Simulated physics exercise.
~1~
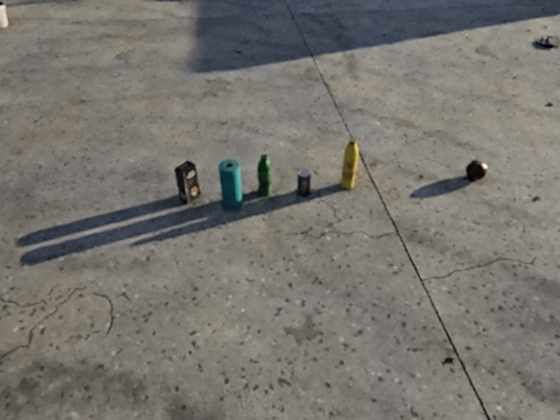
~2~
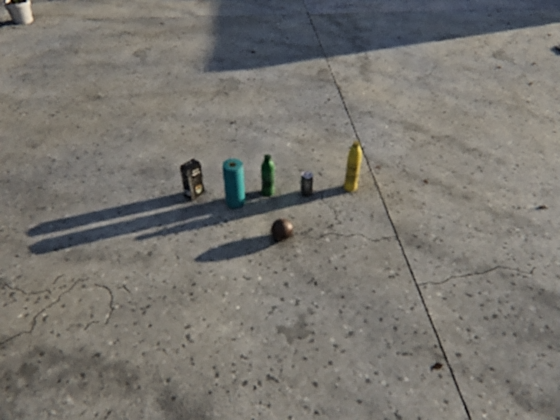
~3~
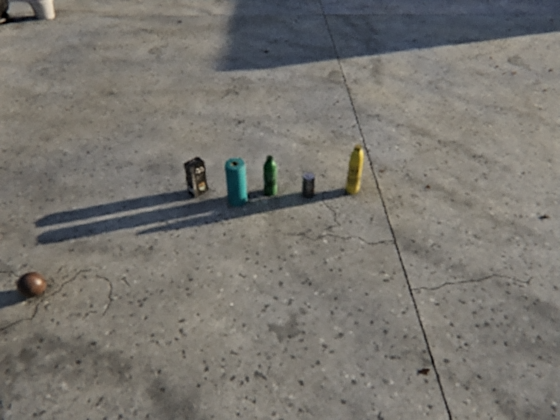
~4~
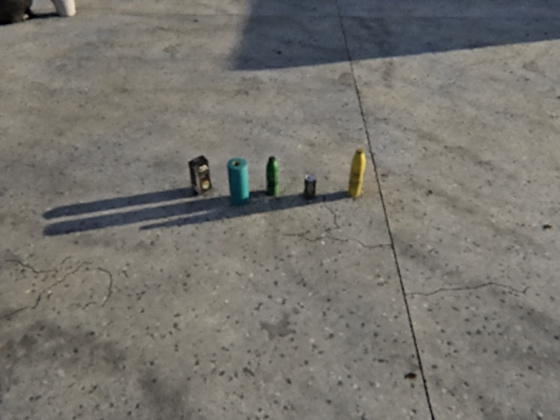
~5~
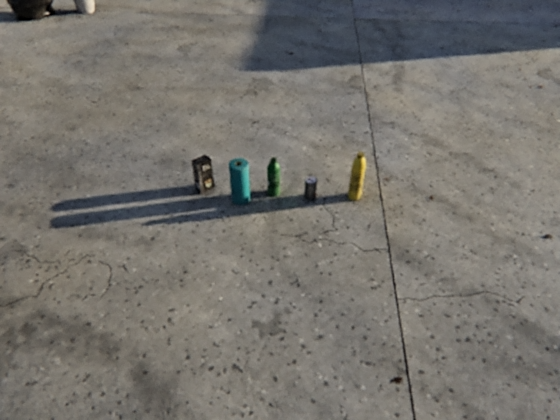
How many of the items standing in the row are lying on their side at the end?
None of them are; the carton, the roll, both bottles and the can all still stand upright after the ball has rolled past.
